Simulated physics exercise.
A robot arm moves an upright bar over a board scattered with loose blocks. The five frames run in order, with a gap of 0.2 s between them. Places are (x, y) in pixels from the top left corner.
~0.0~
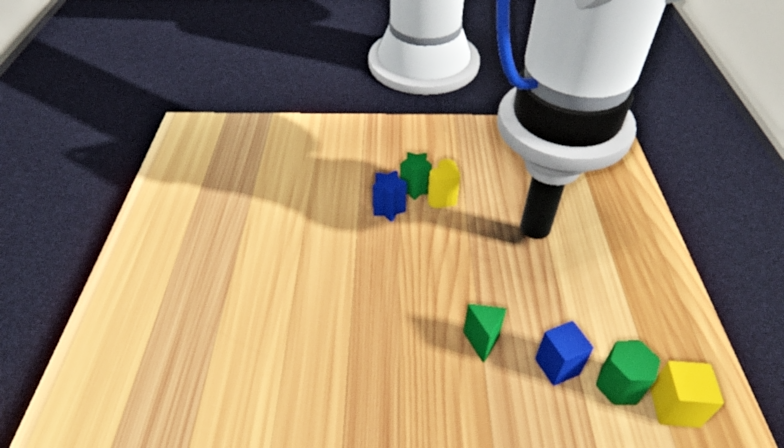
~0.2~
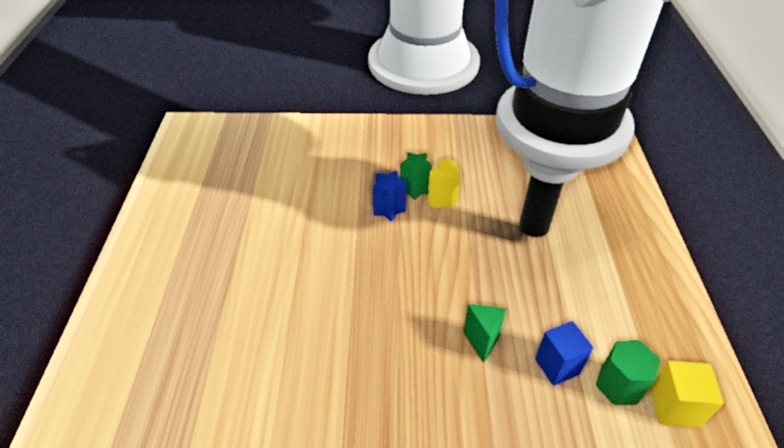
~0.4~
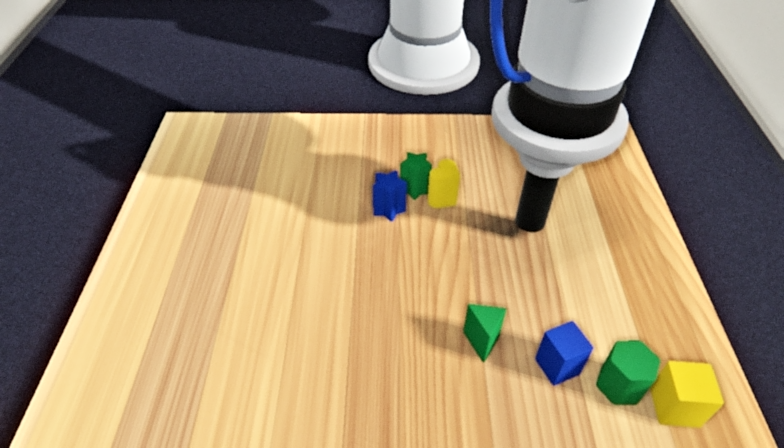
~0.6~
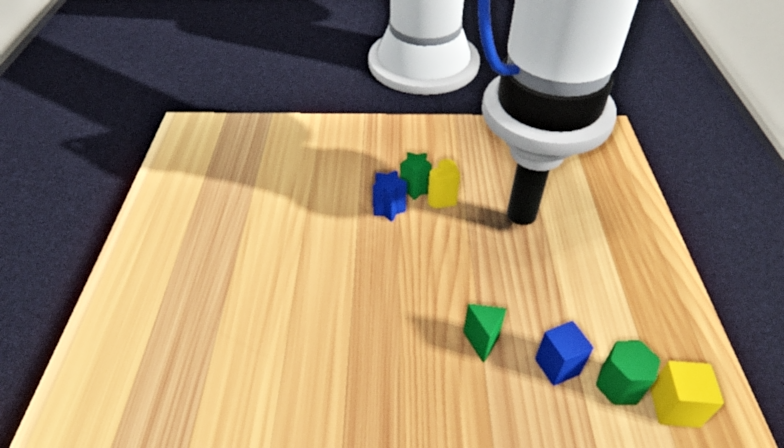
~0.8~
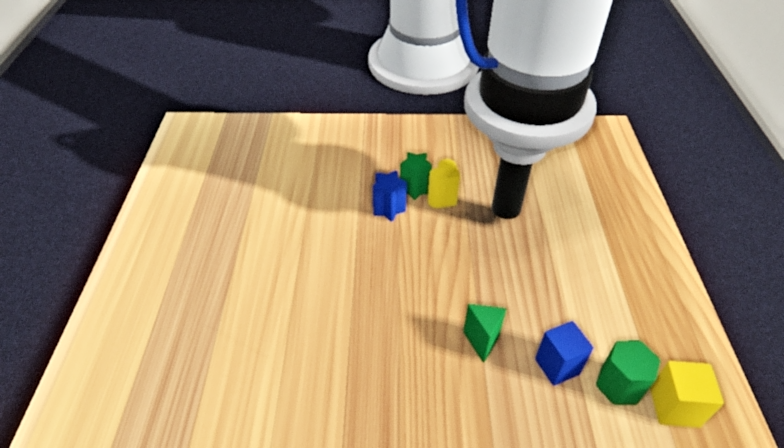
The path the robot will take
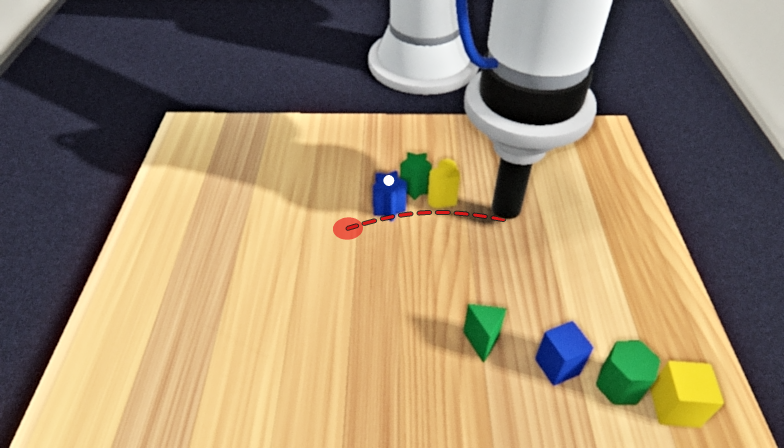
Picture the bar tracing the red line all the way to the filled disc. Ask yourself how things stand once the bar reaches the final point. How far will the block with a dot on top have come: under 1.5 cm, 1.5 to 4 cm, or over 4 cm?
The shift is above 4 cm.
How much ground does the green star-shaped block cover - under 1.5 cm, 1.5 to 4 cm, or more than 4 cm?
Range: Under 1.5 cm.
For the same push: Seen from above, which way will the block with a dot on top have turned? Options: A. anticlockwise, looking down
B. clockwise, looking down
B: Clockwise, looking down.
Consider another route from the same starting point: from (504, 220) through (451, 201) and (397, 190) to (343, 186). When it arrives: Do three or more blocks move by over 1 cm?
In short: No.
Drawn move, from (504, 220) through (451, 213) and (399, 216) to (348, 228); the dot is on the blue star-shaped block.
What follows on the original path. One third of the way, bar (451, 202); yellow heart block (441, 166).
Two thirds of the way, bar (397, 205); blue star-shaped block (366, 179), turned 20° clockwise; green star-shaped block (415, 158), turned 15° anticlockwise; yellow heart block (437, 164).
At the end, bar (347, 218); blue star-shaped block (341, 180), turned 105° clockwise; green star-shaped block (415, 158), turned 15° anticlockwise; yellow heart block (437, 164).
